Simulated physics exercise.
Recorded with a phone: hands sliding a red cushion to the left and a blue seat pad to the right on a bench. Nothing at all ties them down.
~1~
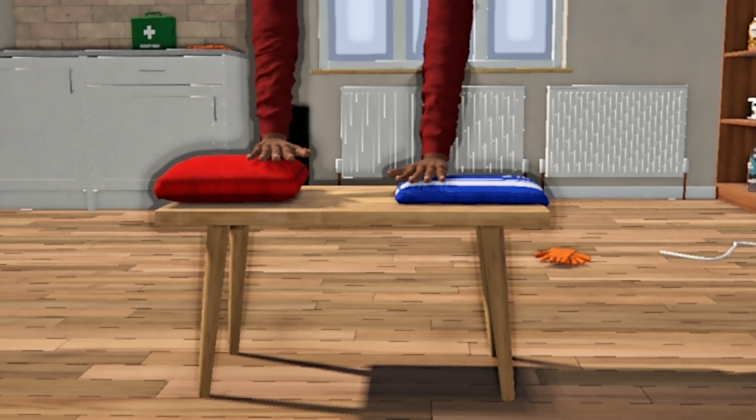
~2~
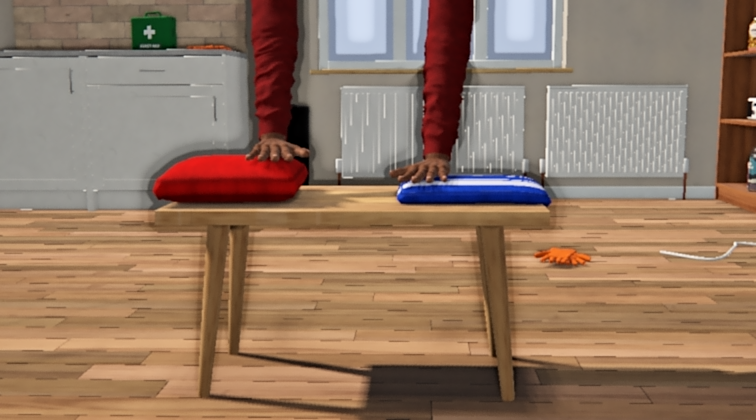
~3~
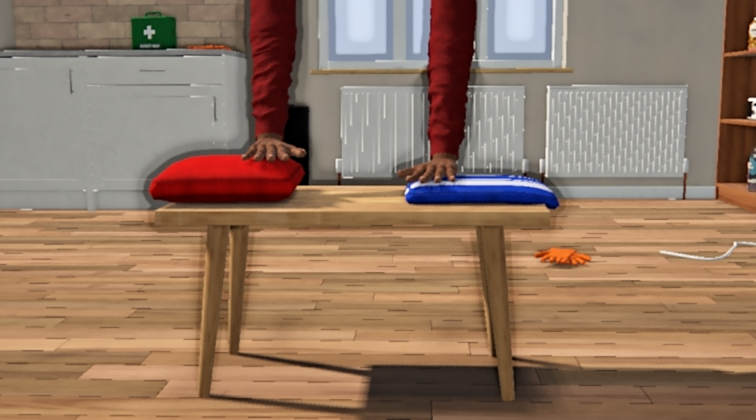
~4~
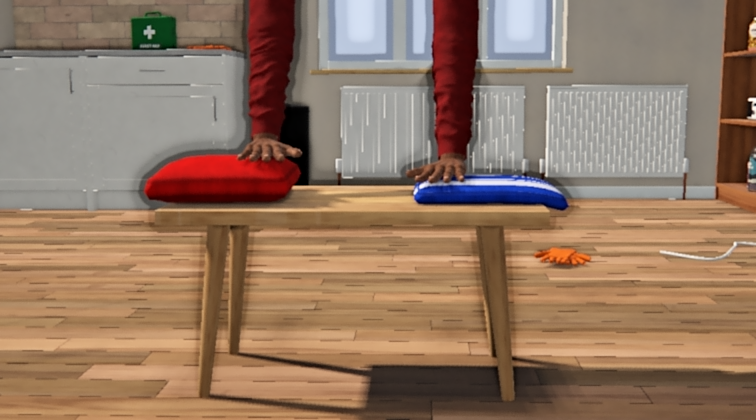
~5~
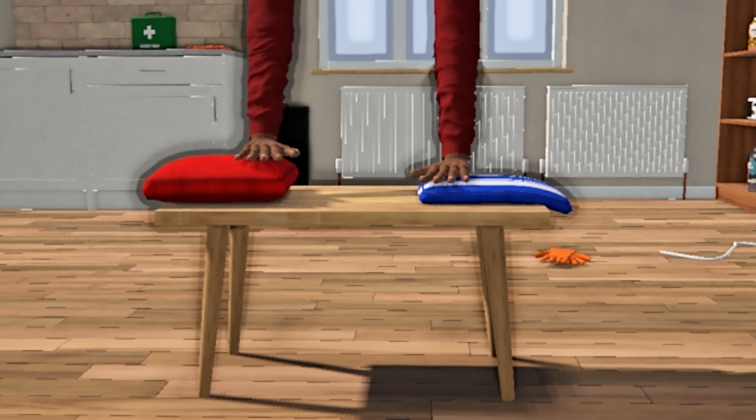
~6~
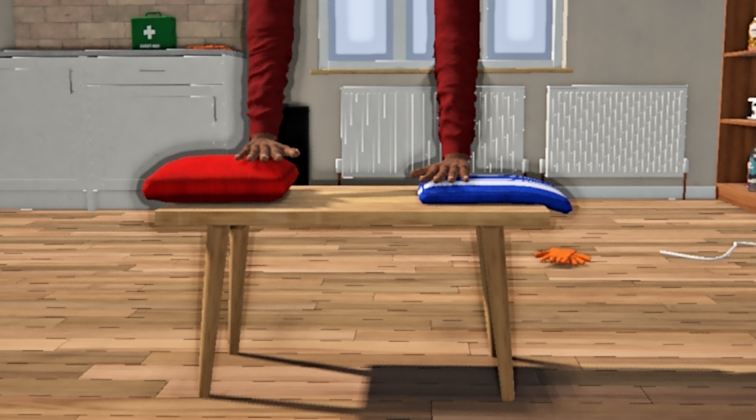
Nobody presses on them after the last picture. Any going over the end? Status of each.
As I see it, red cushion: Supported; blue seat pad: Supported.
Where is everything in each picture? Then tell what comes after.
In the first frame, cushion tip (167, 186); seat pad tip (541, 195).
In the second frame, cushion tip (167, 186); seat pad tip (543, 195).
In the third frame, cushion tip (163, 186); seat pad tip (551, 197).
In the fourth frame, cushion tip (159, 186); seat pad tip (560, 198).
In the fifth frame, cushion tip (156, 186); seat pad tip (563, 202).
In the sixth frame, cushion tip (156, 186), a small part past the edge; seat pad tip (563, 202), a small part past the edge.
Then, 0.40 s later than the last view, cushion at rest; seat pad at rest.
Finally, cushion at rest; seat pad at rest. The red cushion holds its place and the blue seat pad stays up there.
